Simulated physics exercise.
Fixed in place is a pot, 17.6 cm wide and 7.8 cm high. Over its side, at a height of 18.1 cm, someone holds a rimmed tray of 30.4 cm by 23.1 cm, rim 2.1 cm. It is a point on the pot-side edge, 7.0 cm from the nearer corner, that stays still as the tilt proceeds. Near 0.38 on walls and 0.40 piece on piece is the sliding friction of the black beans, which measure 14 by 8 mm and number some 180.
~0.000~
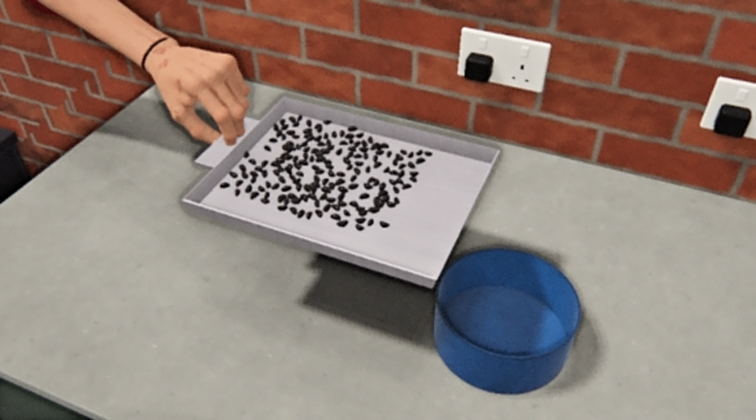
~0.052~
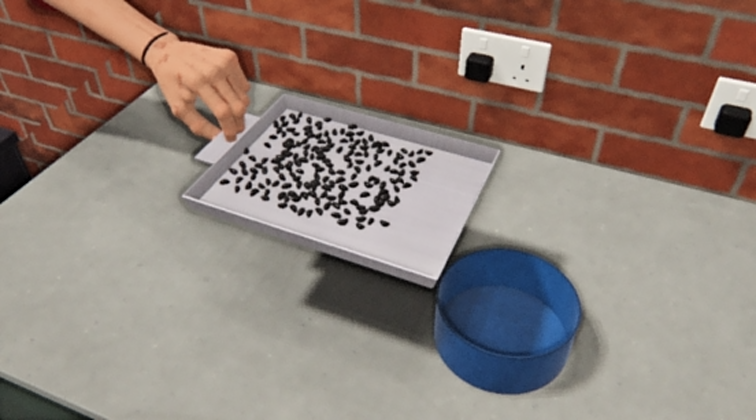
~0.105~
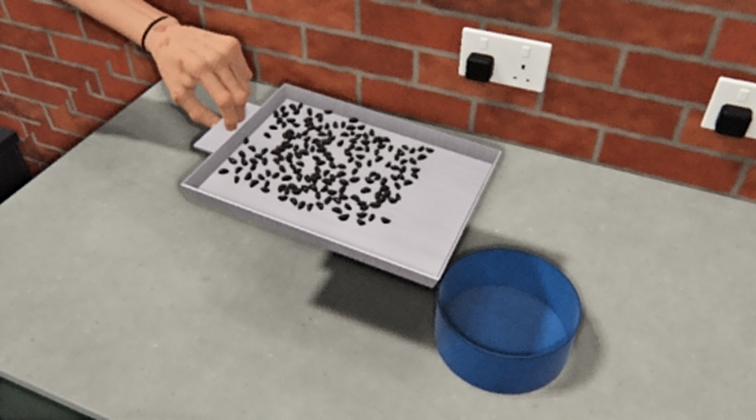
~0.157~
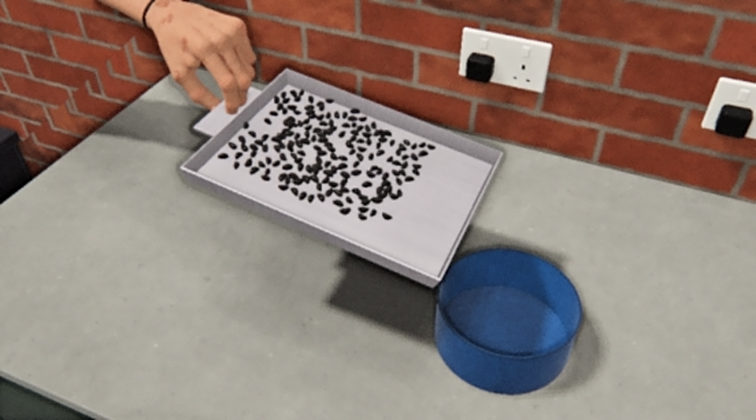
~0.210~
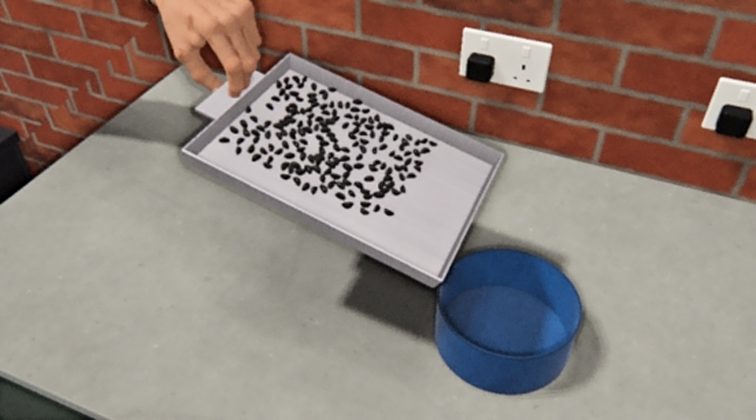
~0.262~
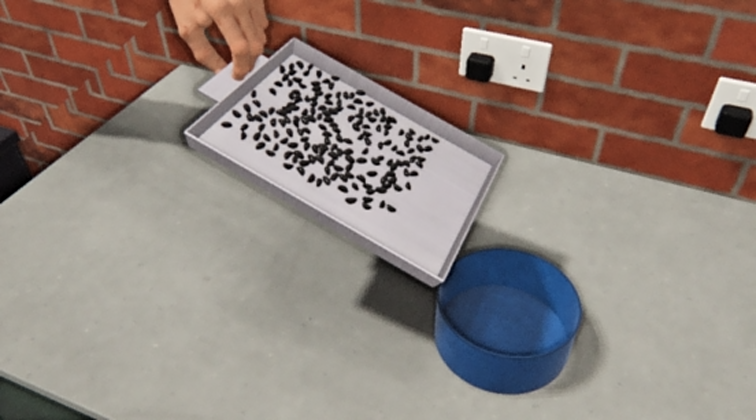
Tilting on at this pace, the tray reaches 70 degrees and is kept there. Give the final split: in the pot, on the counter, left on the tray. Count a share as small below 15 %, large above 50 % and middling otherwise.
Pot: Middling. Counter: Middling. Tray: Middling.
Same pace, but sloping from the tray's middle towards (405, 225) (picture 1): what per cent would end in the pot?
Estimate: Some 20 per cent.
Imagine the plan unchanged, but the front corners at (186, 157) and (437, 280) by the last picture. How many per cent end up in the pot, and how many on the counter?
Per cent by place - pot 15, counter 25.
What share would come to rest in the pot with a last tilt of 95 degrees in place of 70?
65 %.
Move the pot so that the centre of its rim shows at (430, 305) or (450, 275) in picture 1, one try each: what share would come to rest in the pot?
Near 10 and 20 percent, one try each.
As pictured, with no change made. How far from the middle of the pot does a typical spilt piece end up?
About 18 cm from the centre.
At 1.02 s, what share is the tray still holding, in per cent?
Roughly 35 percent of the load, I'd say.
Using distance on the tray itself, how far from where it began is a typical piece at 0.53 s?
It has moved some 7 cm from its start.
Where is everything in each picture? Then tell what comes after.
Tray tilt 0 degrees, front corners at (189, 198) and (433, 274); middle of the pieces at (329, 167); pot at (508, 299), in the first picture.
Tray tilt 1 degrees, front corners at (189, 194) and (434, 274); middle of the pieces at (329, 165), in the second picture.
Tray tilt 4 degrees, front corners at (188, 183) and (435, 274), lowest corner right back; middle of the pieces at (330, 158), in the third picture.
Tray tilt 9 degrees, front corners at (188, 167) and (437, 275), lowest corner right back; middle of the pieces at (331, 149), in the fourth picture.
Tray tilt 14 degrees, front corners at (189, 149) and (439, 275), lowest corner right back; middle of the pieces at (333, 140), in the fifth picture.
Tray tilt 19 degrees, front corners at (192, 132) and (440, 275), lowest corner right back; middle of the pieces at (336, 130); pot at (509, 299). Its pace works out near 95 degrees a second, in the sixth picture.
After 0.53 s, tilt 44 degrees; the tray holds 100 %, the pot 0 %.
After 0.71 s, tilt 61 degrees; the tray holds 95 %, the pot 0 %.
After 1.02 s, tilt 70 degrees; the tray holds 35 %, the pot 40 %.
At rest (2.0 s), pot 45 %, counter 25 %, tray 35 %.
